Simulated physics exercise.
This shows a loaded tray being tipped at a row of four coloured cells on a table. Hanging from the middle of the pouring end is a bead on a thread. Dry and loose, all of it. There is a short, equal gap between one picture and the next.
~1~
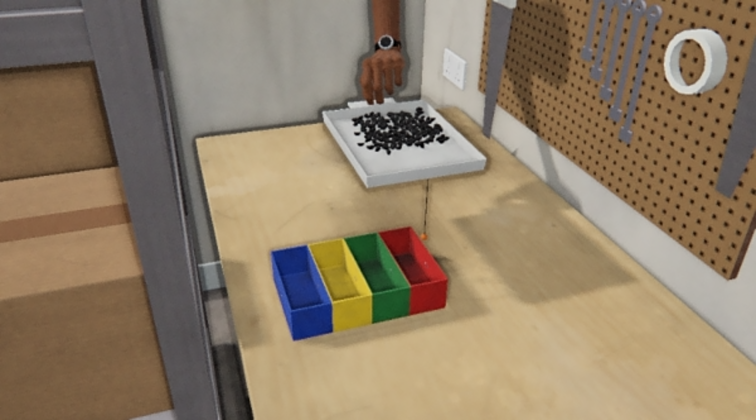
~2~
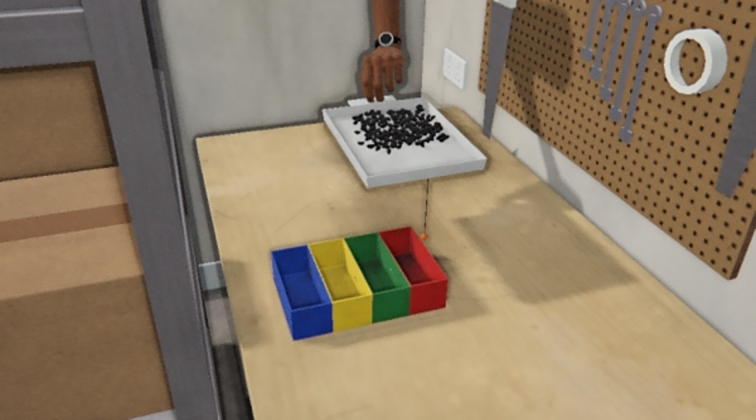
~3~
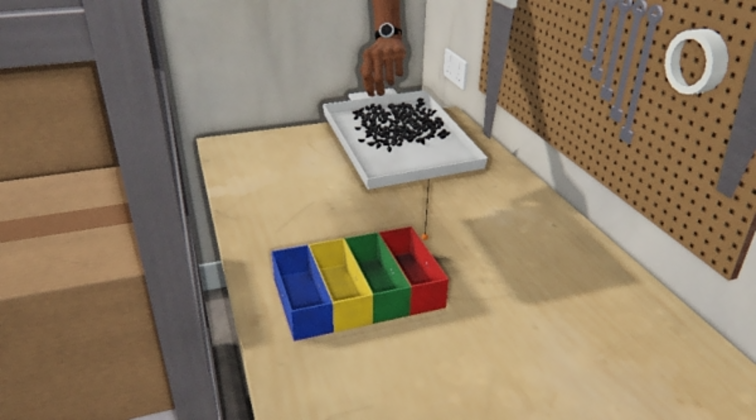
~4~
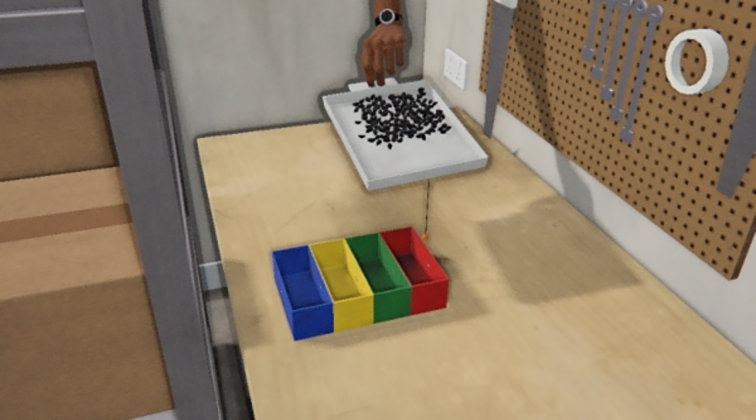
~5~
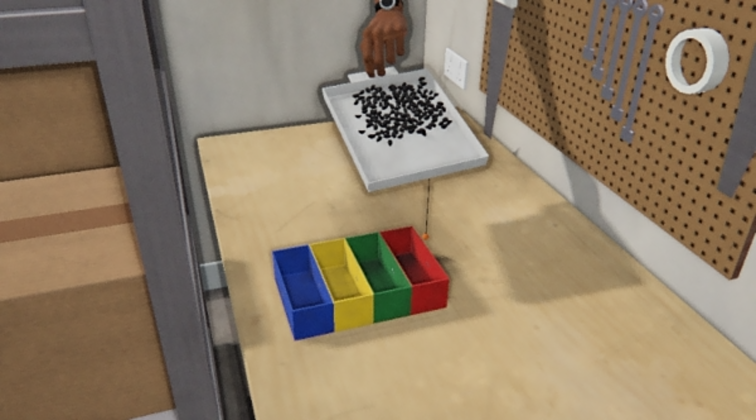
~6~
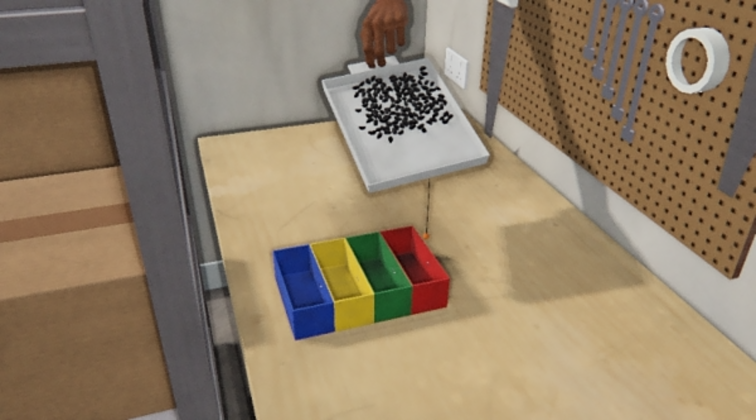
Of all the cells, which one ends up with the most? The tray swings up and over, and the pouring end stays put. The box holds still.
The green one ends up with the most.
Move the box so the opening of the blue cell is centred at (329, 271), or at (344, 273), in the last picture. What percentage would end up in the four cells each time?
In order: 100 percent, then 100 percent.
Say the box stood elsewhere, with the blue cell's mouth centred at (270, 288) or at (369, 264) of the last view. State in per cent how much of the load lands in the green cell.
It would be near 10 per cent first and near 10 per cent second.
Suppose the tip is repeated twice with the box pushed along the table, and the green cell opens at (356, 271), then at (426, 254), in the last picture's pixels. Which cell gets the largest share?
That red cell, then the cell in yellow.
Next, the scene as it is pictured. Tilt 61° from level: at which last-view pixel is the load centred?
The middle of the pieces lands at roughly (398, 163).
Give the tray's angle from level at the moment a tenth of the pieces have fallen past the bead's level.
Somewhere near 75 degrees, I'd say.
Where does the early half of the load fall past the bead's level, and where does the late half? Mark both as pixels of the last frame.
The leading part at (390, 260), the rest of it at (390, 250).
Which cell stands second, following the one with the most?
After the leader, it is red.
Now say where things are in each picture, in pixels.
The first picture shows corners of the pouring end (368, 176) and (484, 158), level; middle of the load (395, 128), black beans; bead on its thread (424, 237); blue cell (312, 319); yellow cell (352, 310); green cell (391, 302); red cell (428, 294).
The second picture shows corners of the pouring end (368, 176) and (485, 158), level; middle of the load (395, 126).
The third picture shows corners of the pouring end (368, 178) and (485, 157), tipped barely, lowest at the left corner; middle of the load (396, 122).
The fourth picture shows corners of the pouring end (369, 180) and (486, 156), tipped a little, lowest at the left corner; middle of the load (396, 115).
The fifth picture shows corners of the pouring end (369, 182) and (487, 155), tipped a little, lowest at the left corner; middle of the load (396, 108).
The sixth picture shows corners of the pouring end (369, 184) and (487, 154), tipped clearly, lowest at the left corner; middle of the load (397, 102); blue cell (314, 318); yellow cell (354, 310); green cell (393, 302); red cell (430, 294).
Just after the last frame, tray tipped steeply; almost all on the tray; just a few falling or outside the box.
A moment on, tray tipped right over; the larger part on the tray; about a tenth in the green cell; about a tenth in the red cell; just a few in the yellow cell; just a few falling or outside the box.
Further on, tray tipped past a quarter turn; roughly half in the green cell; roughly a third in the red cell; about a tenth in the yellow cell; about a tenth falling or outside the box.
When it is over, tray tipped past a quarter turn; roughly half in the green cell; roughly a third in the red cell; about a tenth in the yellow cell; not one in the blue cell; about a tenth outside the box.
